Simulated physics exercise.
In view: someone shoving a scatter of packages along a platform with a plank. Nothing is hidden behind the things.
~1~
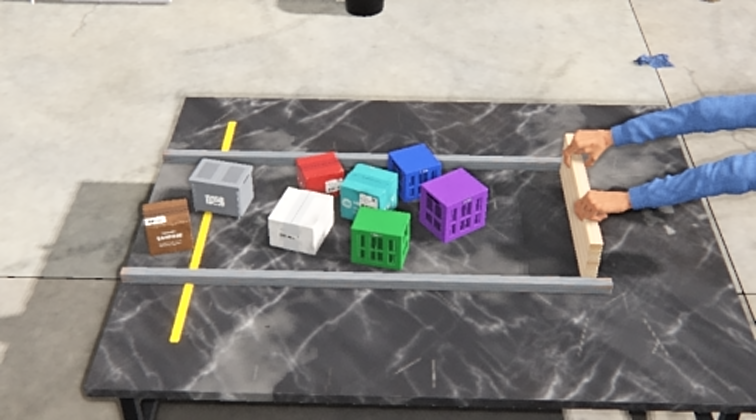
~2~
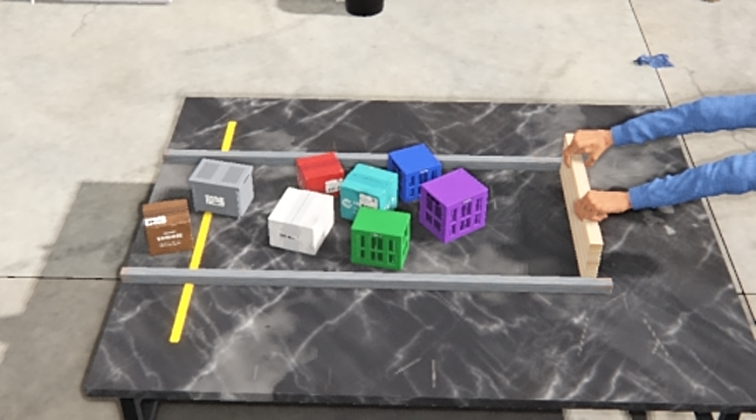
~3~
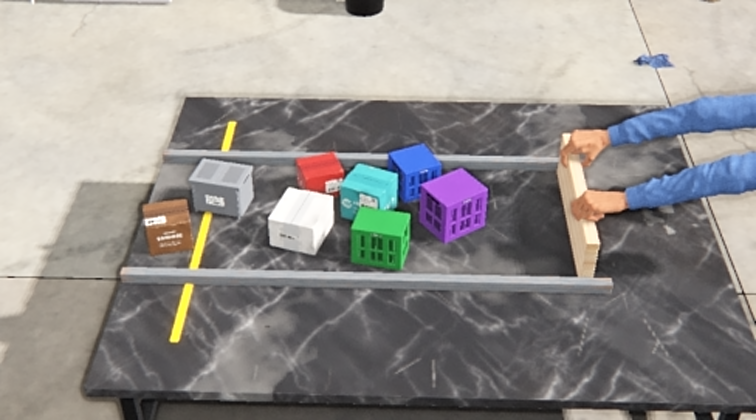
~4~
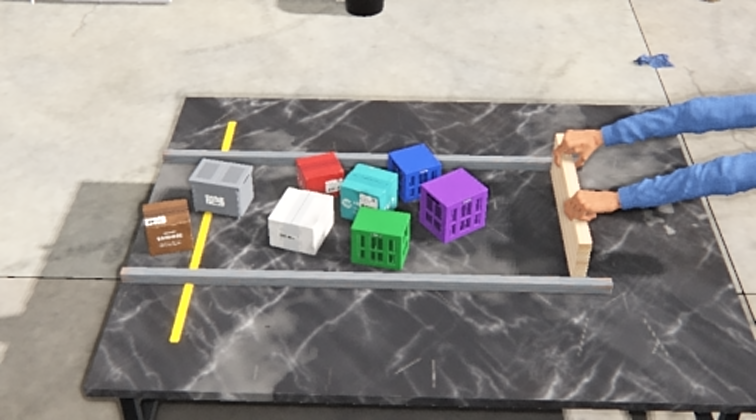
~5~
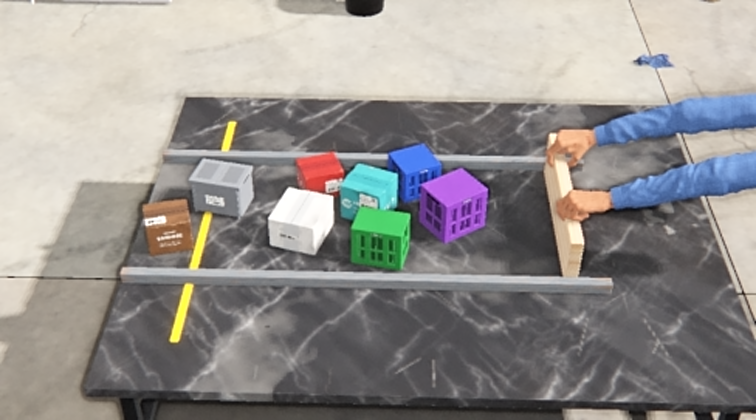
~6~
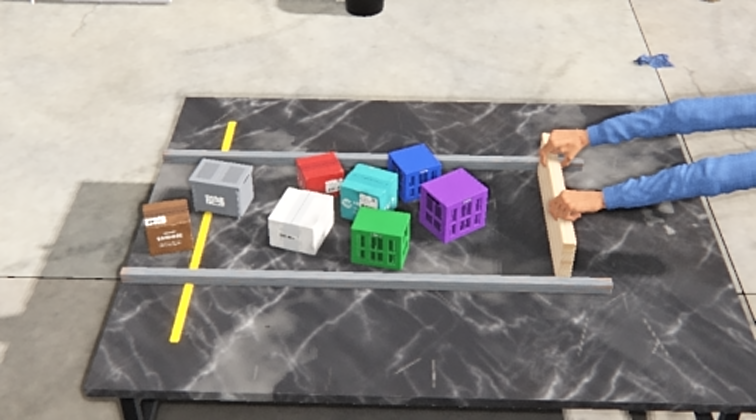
Two hands slide a wooden plank slightly left behind scattered boxes and crates that stay still.
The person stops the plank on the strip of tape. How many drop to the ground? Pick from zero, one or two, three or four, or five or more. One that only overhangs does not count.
As it turns out, the number that fall off is three or four.
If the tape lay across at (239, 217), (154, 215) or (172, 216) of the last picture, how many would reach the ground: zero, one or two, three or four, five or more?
Taking them in turn, either one or two; more than four; 5 or more.
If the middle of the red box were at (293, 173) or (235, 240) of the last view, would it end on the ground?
In turn it is lost; tumbles off.
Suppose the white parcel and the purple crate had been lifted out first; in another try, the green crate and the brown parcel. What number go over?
The counts: 2 and 2.
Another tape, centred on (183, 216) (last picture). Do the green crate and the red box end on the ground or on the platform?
The green crate is kept, the red box is lost.
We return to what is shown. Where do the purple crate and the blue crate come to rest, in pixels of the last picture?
The purple crate at (173, 199), the blue crate at (198, 162).
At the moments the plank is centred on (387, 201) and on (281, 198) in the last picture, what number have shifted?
At the one place 6, at the other 8.
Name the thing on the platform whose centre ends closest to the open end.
The turquoise parcel.
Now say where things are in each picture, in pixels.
Brown parcel (168, 227); grey tote (223, 189); white parcel (302, 221); plank (579, 205); tape (207, 217), in the first frame.
Grey tote (223, 189); turquoise parcel (369, 196), in the second frame.
White parcel (302, 221); red box (320, 177), in the third frame.
Brown parcel (168, 227); purple crate (453, 205), in the fourth frame.
Grey tote (223, 189); green crate (381, 238), in the fifth frame.
Brown parcel (168, 227); grey tote (223, 189); white parcel (302, 221); plank (555, 204); tape (207, 217), in the sixth frame.
Early on, none off yet; brown parcel at rest near (168, 227); grey tote at rest near (223, 189); white parcel at rest near (302, 221).
Finally, the number that fall off is three or four; lost, red box, white parcel, grey tote and brown parcel.
